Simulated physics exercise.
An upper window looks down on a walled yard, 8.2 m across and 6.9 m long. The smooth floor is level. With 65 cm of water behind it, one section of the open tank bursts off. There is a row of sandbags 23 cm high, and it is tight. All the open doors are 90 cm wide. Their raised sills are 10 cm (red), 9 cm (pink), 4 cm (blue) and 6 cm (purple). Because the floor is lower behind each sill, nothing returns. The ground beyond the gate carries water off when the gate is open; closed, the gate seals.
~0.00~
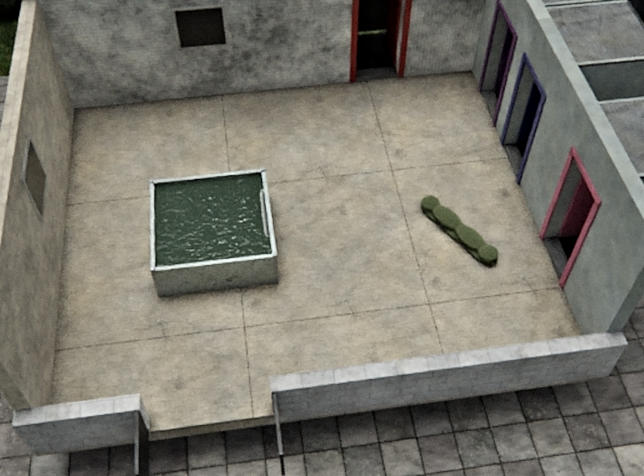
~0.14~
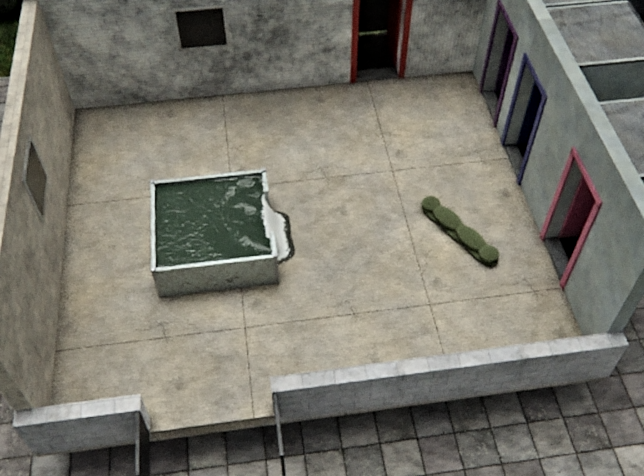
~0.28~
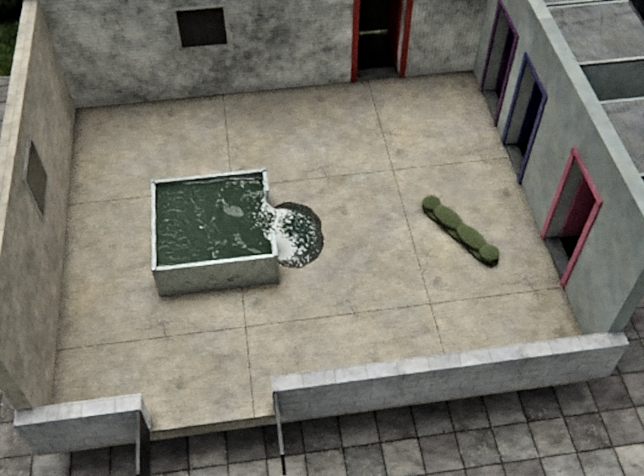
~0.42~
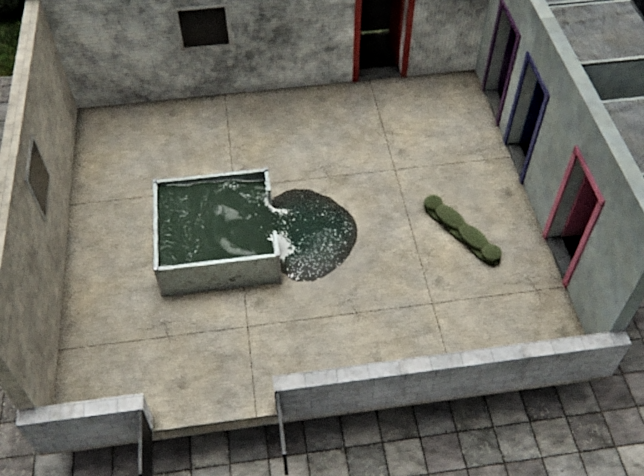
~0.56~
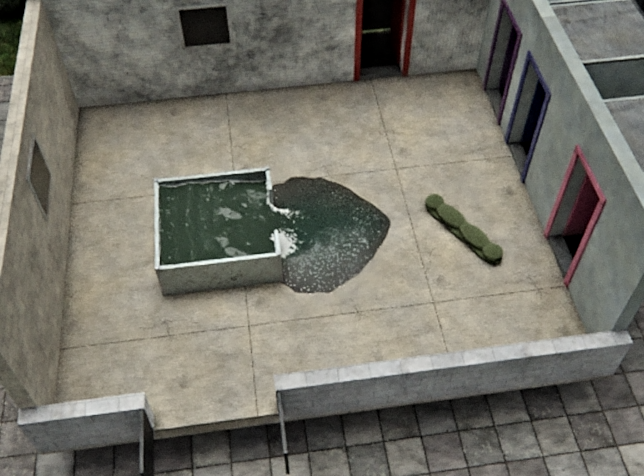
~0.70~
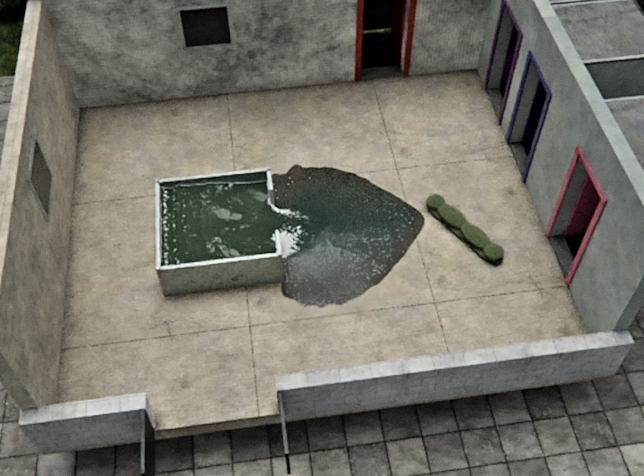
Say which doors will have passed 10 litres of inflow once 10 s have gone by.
In order: The red door lets in less than the cap. The pink door lets in less than the cap. The blue door lets in more than the cap. The purple door lets in more than the cap.
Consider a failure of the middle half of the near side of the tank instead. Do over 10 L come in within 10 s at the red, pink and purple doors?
Red short, pink short, purple short.
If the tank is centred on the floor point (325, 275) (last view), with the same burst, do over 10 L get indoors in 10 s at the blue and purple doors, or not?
Blue: Within limit; purple: Within limit.
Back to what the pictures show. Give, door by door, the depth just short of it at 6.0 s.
Measured in centimetres, the red door gives 6, the pink door 7, the blue door 8 and the purple door 9.
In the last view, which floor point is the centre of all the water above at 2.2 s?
I'd say somewhere around (307, 236).
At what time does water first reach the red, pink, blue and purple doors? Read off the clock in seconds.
Times: Red 2.8 seconds, pink 2.6 seconds, blue 1.6 seconds, purple 2.2 seconds.
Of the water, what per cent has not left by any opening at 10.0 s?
It comes to near 92 per cent.
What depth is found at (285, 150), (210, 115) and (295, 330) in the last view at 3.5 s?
About 0, 0 and 0 cm.
After 1.4 s water covers 20 % of the floor and is deepest (38 cm) near (280, 235); red door not reached, pink door not reached, blue door not reached, purple door not reached.
After 2.2 s water covers 35 % of the floor and is deepest (28 cm) near (280, 235); red door not reached, pink door not reached, blue door 7 cm at the sill, 12 L in, purple door not reached.
After 3.5 s water covers 40 % of the floor and is deepest (22 cm) near (581, 357); red door 4 cm at the sill, 0 L in, pink door 4 cm at the sill, 0 L in, blue door 9 cm at the sill, 68 L in, purple door 10 cm at the sill, 13 L in.
After 6.0 s water covers 50 % of the floor and is deepest (16 cm) near (592, 356); red door 6 cm at the sill, 0 L in, pink door 7 cm at the sill, 0 L in, blue door 8 cm at the sill, 101 L in, purple door 9 cm at the sill, 34 L in.
After 10.0 s water covers 80 % of the floor and is deepest (8 cm) near (501, 136); red door 8 cm at the sill, 0 L in, pink door 5 cm at the sill, 0 L in, blue door 7 cm at the sill, 131 L in, purple door 7 cm at the sill, 46 L in.
